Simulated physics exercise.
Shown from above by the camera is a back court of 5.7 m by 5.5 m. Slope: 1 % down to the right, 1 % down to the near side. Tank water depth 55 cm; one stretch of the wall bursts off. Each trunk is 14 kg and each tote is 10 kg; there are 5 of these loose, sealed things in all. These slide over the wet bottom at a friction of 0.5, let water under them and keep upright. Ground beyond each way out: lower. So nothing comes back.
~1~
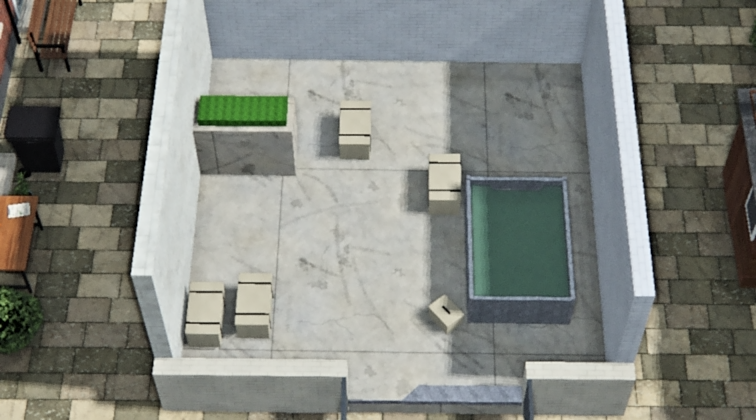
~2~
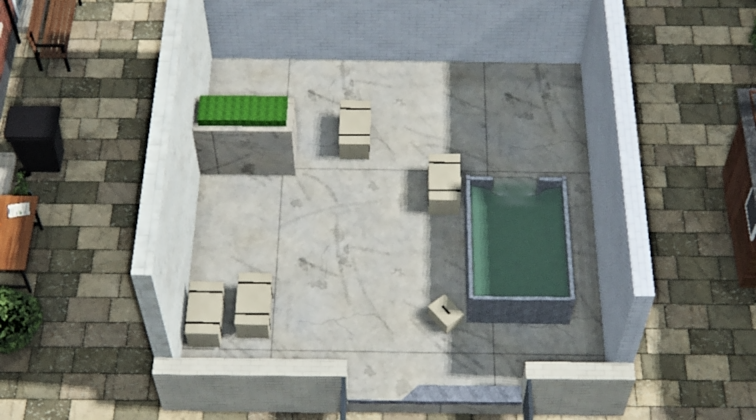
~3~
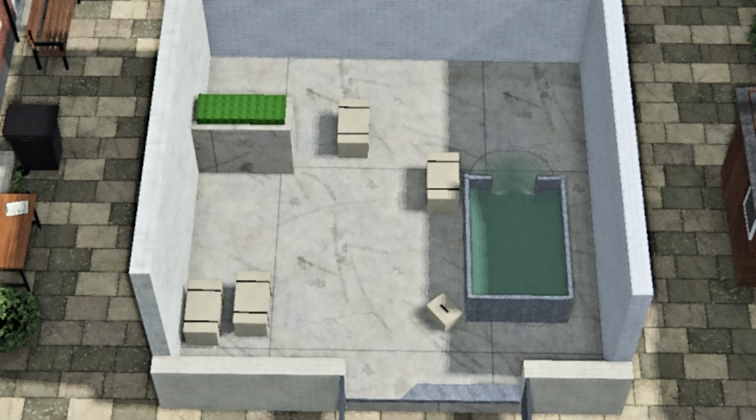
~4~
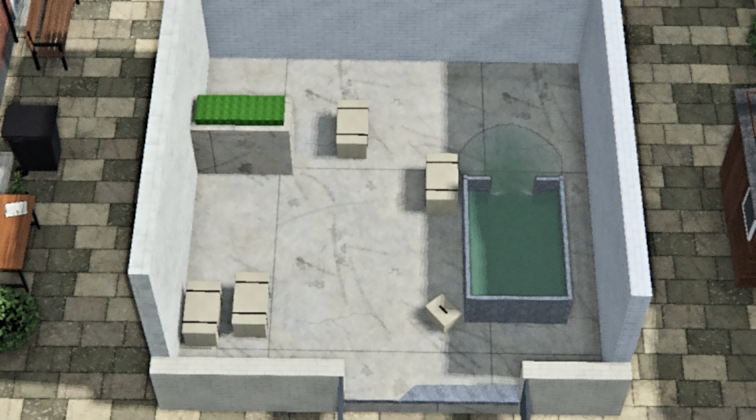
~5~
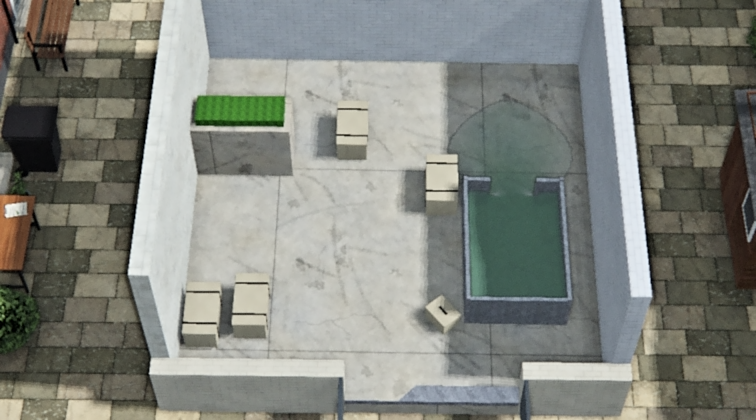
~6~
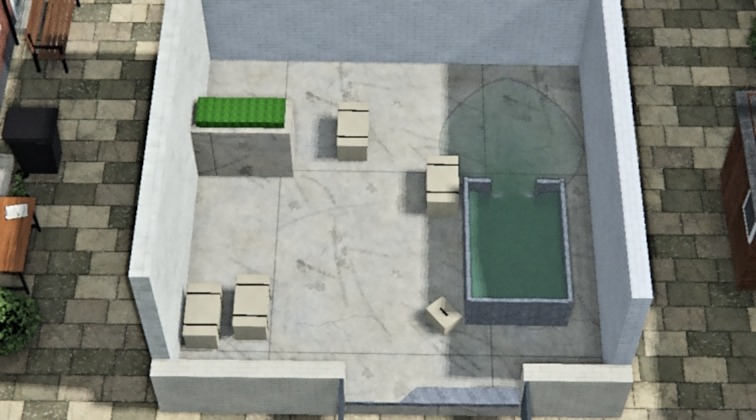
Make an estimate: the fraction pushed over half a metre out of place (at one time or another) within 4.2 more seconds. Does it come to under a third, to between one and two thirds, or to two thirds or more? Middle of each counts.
Under a third.
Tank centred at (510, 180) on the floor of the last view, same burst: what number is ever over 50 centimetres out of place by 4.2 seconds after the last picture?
Count: 1.
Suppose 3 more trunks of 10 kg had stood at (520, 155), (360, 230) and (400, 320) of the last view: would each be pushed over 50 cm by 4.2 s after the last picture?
In the order asked: Above the mark; below the mark; below the mark.
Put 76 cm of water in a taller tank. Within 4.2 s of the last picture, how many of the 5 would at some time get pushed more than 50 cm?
Then it comes to 1.
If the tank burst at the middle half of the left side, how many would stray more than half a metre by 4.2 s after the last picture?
2.
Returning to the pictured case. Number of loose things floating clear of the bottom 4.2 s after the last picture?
At that point I count 0.
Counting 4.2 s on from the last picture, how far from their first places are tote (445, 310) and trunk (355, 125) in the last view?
Object 1: 0 cm. Object 2: 60 cm.
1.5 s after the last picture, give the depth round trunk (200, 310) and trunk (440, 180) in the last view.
Depth approx. 0 cm / 1 cm.
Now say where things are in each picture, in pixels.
A trunk at (204, 307), on the bottom; a tote at (446, 310) rests on the ground; water covers 2.5 m2; 0 of 5 have shifted, in the first picture.
A trunk at (204, 307) rests on the ground; a tote at (446, 310) rests on the ground; 2.8 m2 under water; 0 of 5 have shifted, in the second picture.
A trunk at (202, 306) rests on the ground; a tote at (444, 309) rests on the ground; water covers 3.3 m2; 0 of 5 have shifted, in the third picture.
A trunk at (201, 306), on the bottom; a tote at (443, 310), on the bottom; 4.0 m2 under water; 0 of 5 have shifted, in the fourth picture.
A trunk at (201, 307) rests on the ground; a tote at (443, 311) rests on the ground; water covers 4.9 m2; 0 of 5 have shifted, in the fifth picture.
A trunk at (202, 309) rests on the ground; a tote at (444, 312), on the bottom; 6.0 m2 under water; 0 of 5 have shifted, in the sixth picture.
Then, 0.4 s after the last picture 0 of 5 are over 50 cm from their spots; 0 afloat.
Then, 1.5 s after the last picture 0 of 5 are over 50 cm from their spots; 0 afloat.
Then, 2.8 s after the last picture 0 of 5 are over 50 cm from their spots; 0 afloat.
Then, 4.2 s after the last picture 1 of 5 are over 50 cm from their spots, and 1 have been at some point; 0 afloat.
